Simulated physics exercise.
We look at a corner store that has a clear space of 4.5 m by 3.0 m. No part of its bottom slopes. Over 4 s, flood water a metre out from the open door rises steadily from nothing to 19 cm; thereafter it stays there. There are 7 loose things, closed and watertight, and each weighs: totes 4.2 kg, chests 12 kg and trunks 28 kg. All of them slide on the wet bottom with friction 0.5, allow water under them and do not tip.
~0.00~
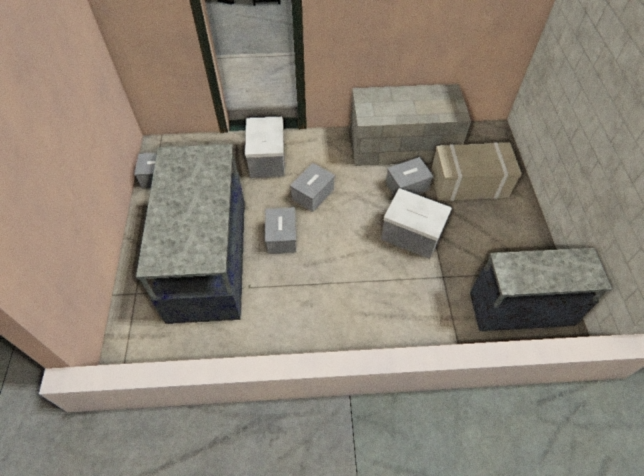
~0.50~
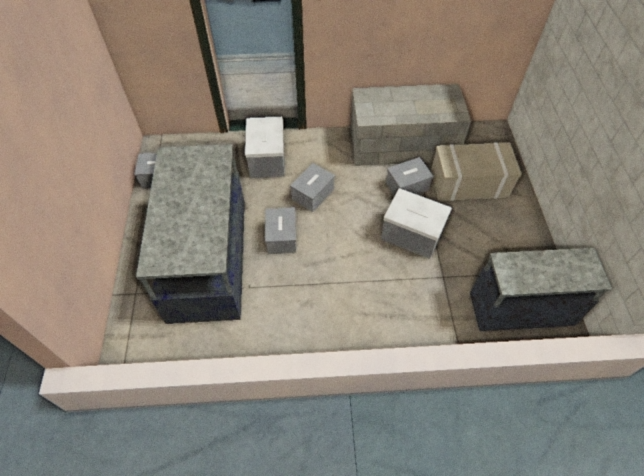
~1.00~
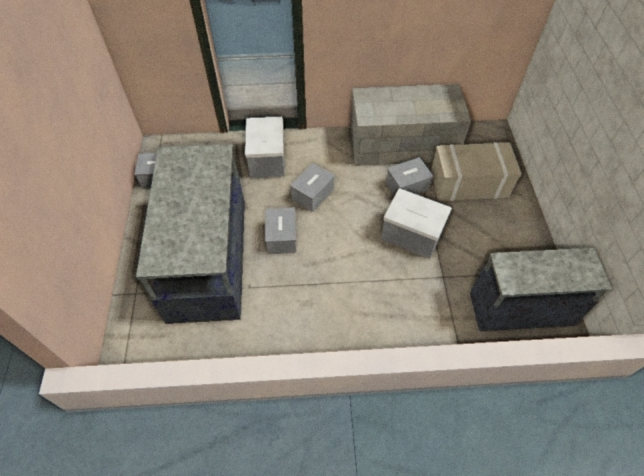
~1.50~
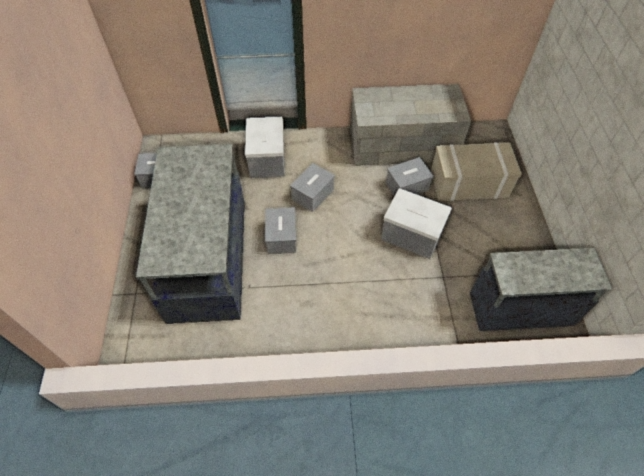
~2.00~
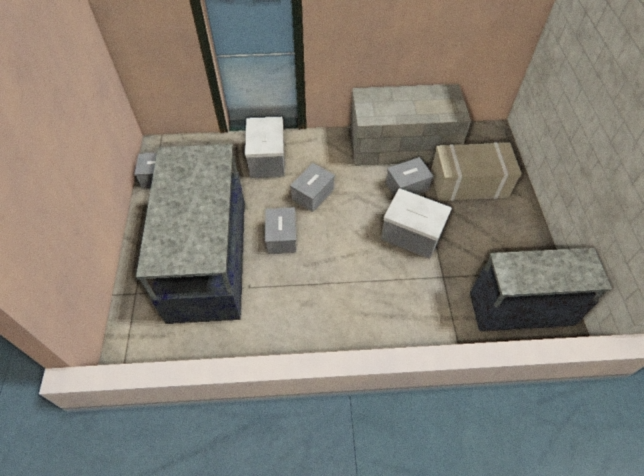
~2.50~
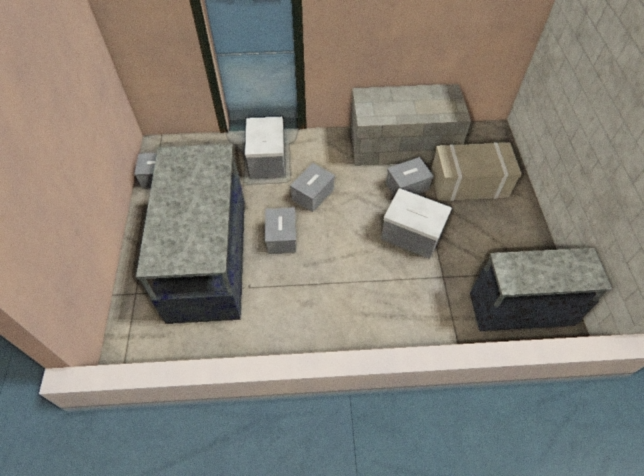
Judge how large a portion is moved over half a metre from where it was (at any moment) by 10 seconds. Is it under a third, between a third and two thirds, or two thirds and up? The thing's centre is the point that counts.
It will be a medium share, a third through two thirds.
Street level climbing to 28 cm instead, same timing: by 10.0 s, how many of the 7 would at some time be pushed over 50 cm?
You'd get 5 in that case.
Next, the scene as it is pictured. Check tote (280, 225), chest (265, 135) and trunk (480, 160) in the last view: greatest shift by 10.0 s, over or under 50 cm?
One by one: Above; above; below.
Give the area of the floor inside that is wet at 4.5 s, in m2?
That flooded area is roughly 3.5 m2.
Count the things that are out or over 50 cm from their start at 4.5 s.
By then 1.
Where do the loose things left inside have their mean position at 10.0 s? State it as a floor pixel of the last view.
I'd put it around (376, 240).
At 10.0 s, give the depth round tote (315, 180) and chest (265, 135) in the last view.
Depths: Near 10 cm, then near 6 cm.
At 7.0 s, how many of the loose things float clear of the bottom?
The count is 4.
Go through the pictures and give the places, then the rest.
The first frame shows a tote at (280, 224) rests on the ground; a tote at (313, 180), on the bottom; 0.0 m2 under water; 0 of 7 have shifted.
The second frame shows a tote at (280, 224), on the bottom; a tote at (313, 180), on the bottom; 0.0 m2 under water; 0 of 7 have shifted.
The third frame shows a tote at (280, 224), on the bottom; a tote at (313, 180), on the bottom; 0.0 m2 under water; 0 of 7 have shifted.
The fourth frame shows a tote at (280, 224) rests on the ground; a tote at (313, 180), on the bottom; water covers 0.0 m2; 0 of 7 have shifted.
The fifth frame shows a tote at (280, 224) rests on the ground; a tote at (313, 180), on the bottom; water covers 0.0 m2; 0 of 7 have shifted.
The sixth frame shows a tote at (280, 224) rests on the ground; a tote at (313, 180) rests on the ground; 0.2 m2 under water; 0 of 7 have shifted.
After 3.5 s 0 of 7 are over 50 cm from their spots; 0 afloat.
After 4.5 s 1 of 7 are over 50 cm from their spots; 0 afloat.
After 7.0 s 4 of 7 are over 50 cm from their spots; 4 afloat.
After 10.0 s 3 of 7 are over 50 cm from their spots, and 4 have been at some point; 4 afloat.
